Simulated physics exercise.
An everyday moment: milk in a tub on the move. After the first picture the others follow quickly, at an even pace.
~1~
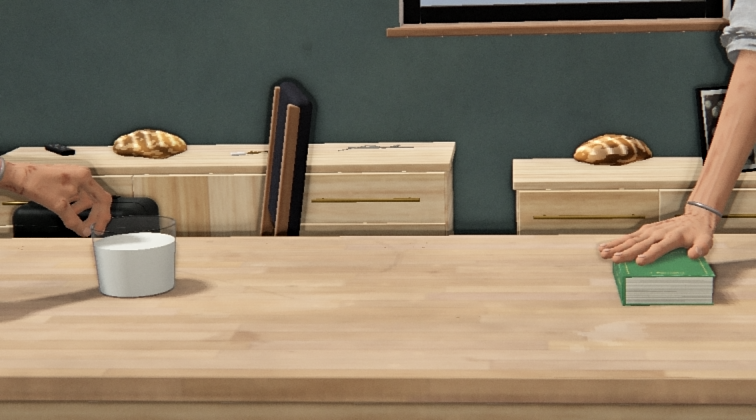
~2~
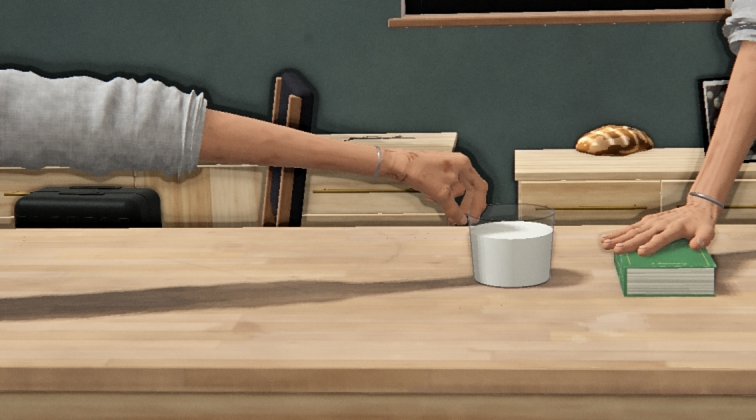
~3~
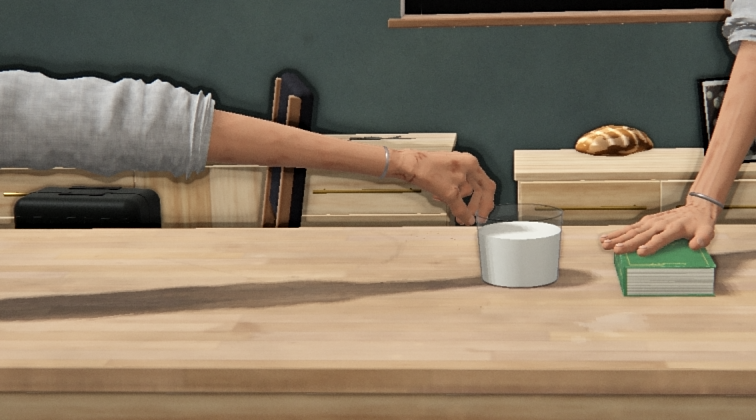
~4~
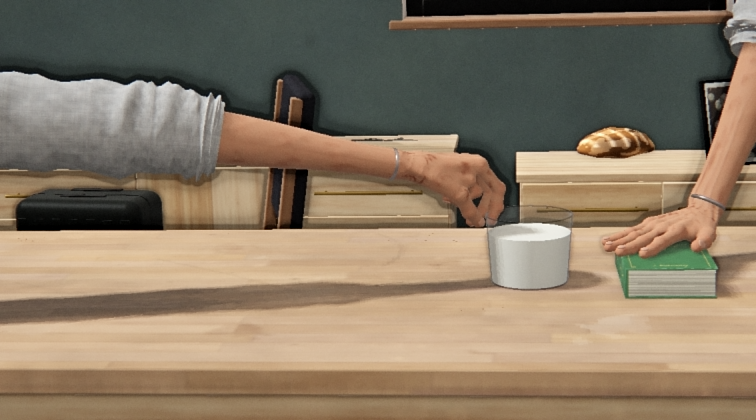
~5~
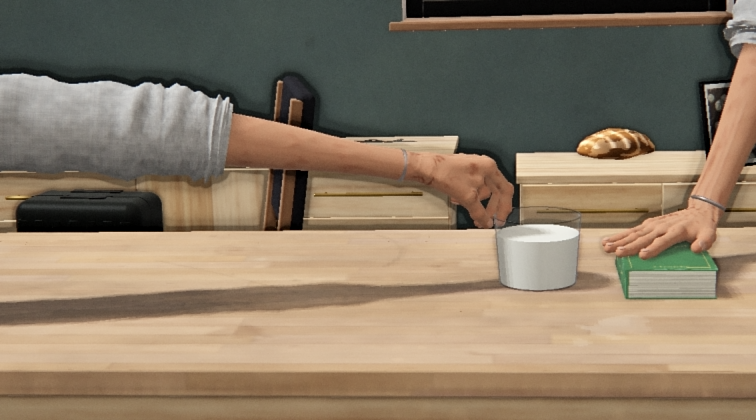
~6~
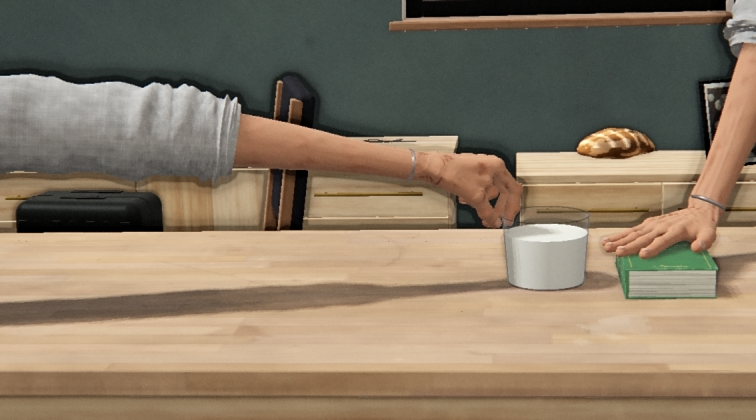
A hand sliding a clear tub of milk rightward across a wooden counter, while another hand rests on a green book.
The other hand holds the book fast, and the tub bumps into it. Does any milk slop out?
At the stop the tub holds.
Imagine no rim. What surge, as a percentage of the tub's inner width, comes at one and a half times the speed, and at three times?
Near 15 and 30 in a hundred.
Next, the tub meets the book.
After that, the milk surges up the wall; the wave climbs under half way to the rim.
Finally, the tub stands at the book; its rim is dry.
